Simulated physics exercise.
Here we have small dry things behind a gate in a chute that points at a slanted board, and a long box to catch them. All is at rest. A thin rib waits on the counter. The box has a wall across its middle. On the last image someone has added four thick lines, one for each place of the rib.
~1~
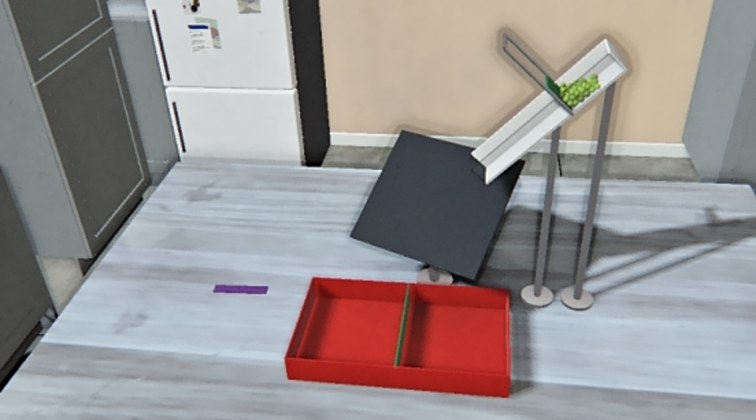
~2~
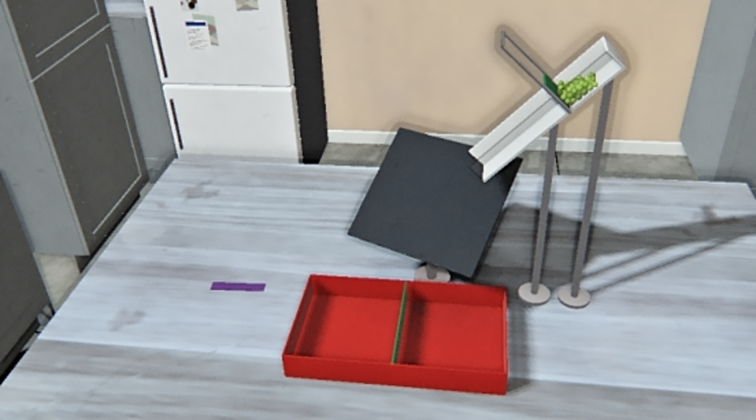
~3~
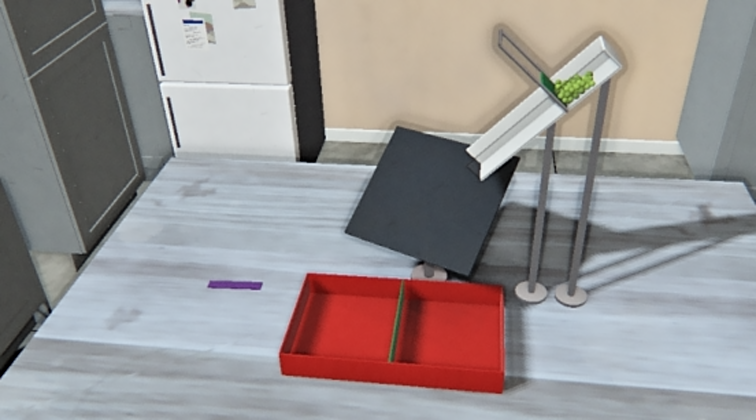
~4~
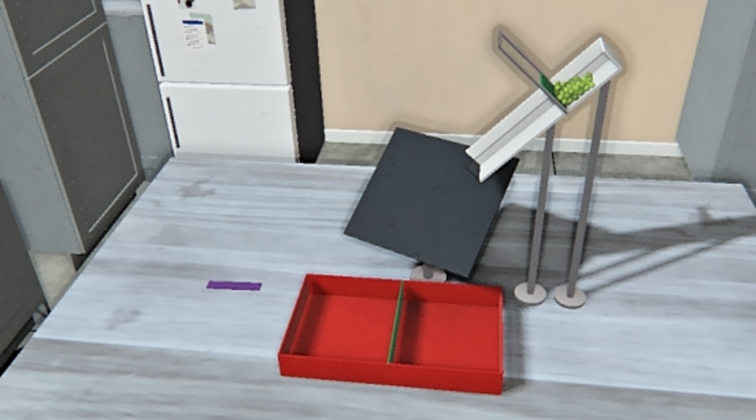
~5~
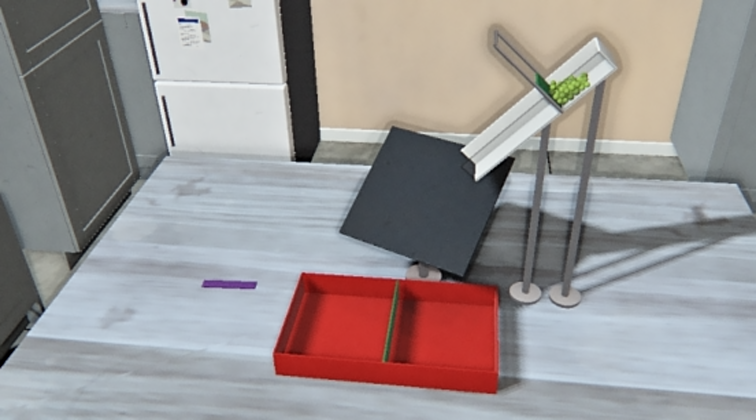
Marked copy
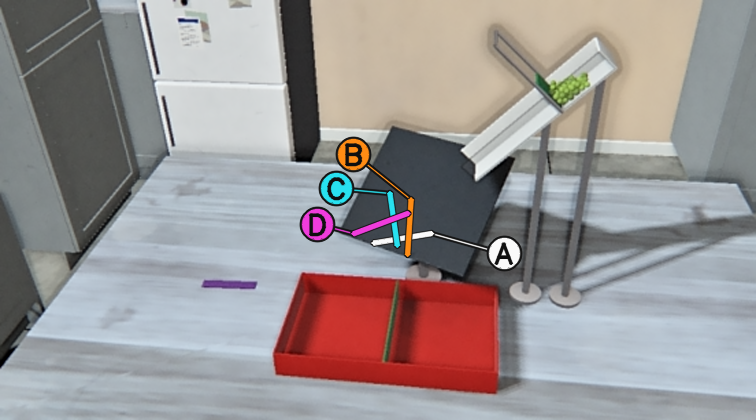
Red divided box sitting on a pale wooden counter below a tilted dark board and a raised chute holding green peas, nothing moving.
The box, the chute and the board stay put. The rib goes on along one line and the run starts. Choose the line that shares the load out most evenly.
It is C.
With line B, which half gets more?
Right.
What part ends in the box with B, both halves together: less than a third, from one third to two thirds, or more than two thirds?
Line B gives more than two thirds.
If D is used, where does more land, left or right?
More lands on the left.
On the marked copy, line A from (431, 233) to (374, 242); line B from (411, 199) to (407, 254); line C from (389, 193) to (397, 245); line D from (407, 213) to (353, 233).
For line A, of what is caught, all but a few in the left half, a small share in the right.
For line B, of what is caught, close to a quarter in the left half, the bulk in the right.
For line C, of what is caught, close to half in the left half, close to half in the right.
For line D, of what is caught, all but a few in the left half, a small share in the right.
